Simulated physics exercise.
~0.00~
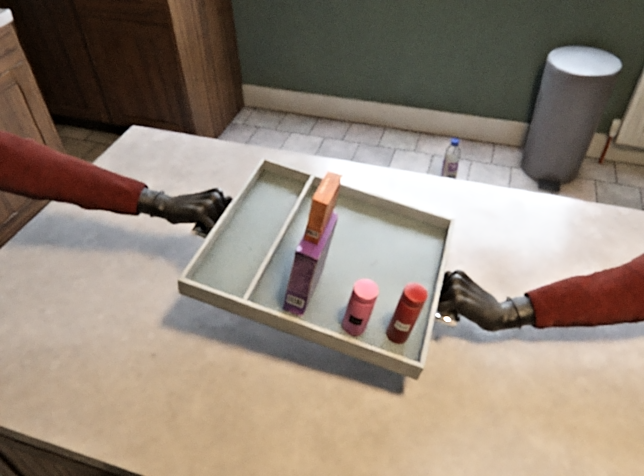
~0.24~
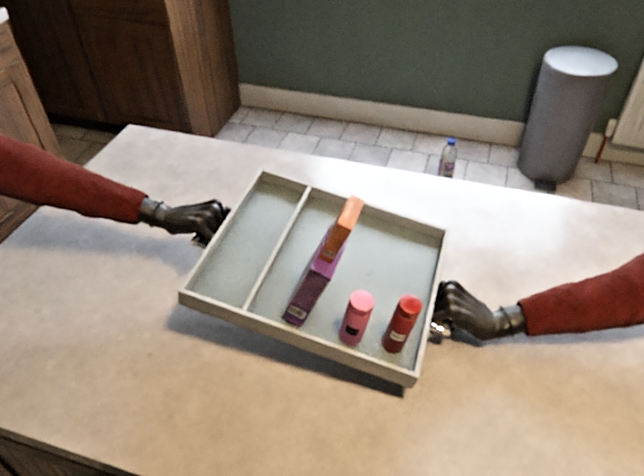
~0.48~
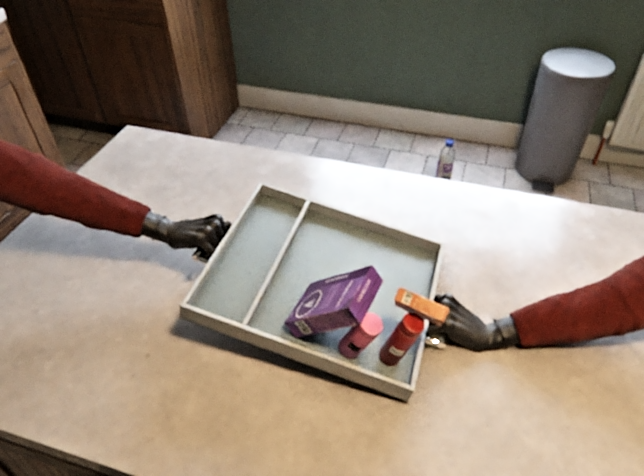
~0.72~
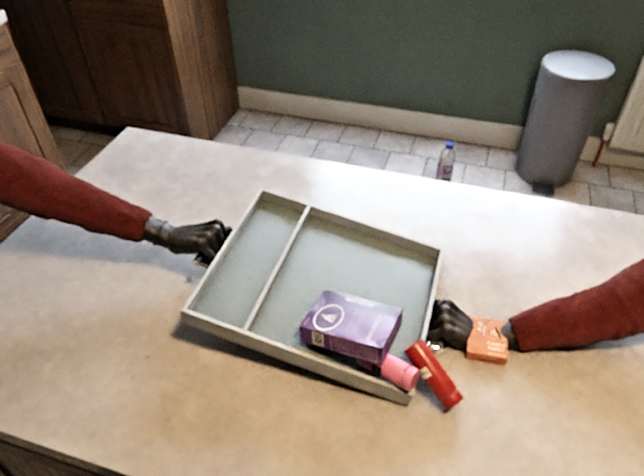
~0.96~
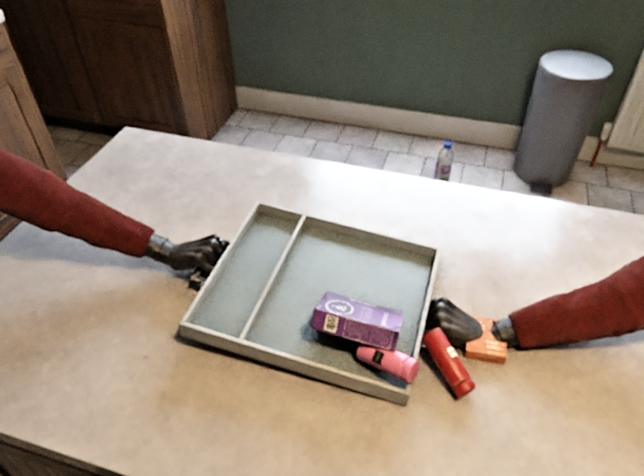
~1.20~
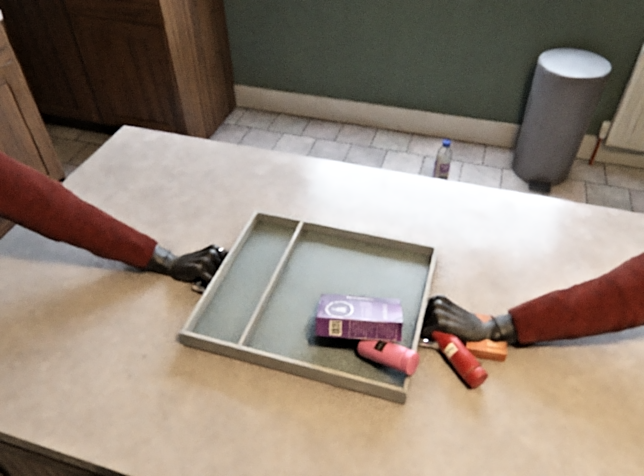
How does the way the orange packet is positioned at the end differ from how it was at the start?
At the start it was leaning, perched on top of the purple packet in the tilted tray. By the end it was lying on its side on the counter, off the right side of the tray.
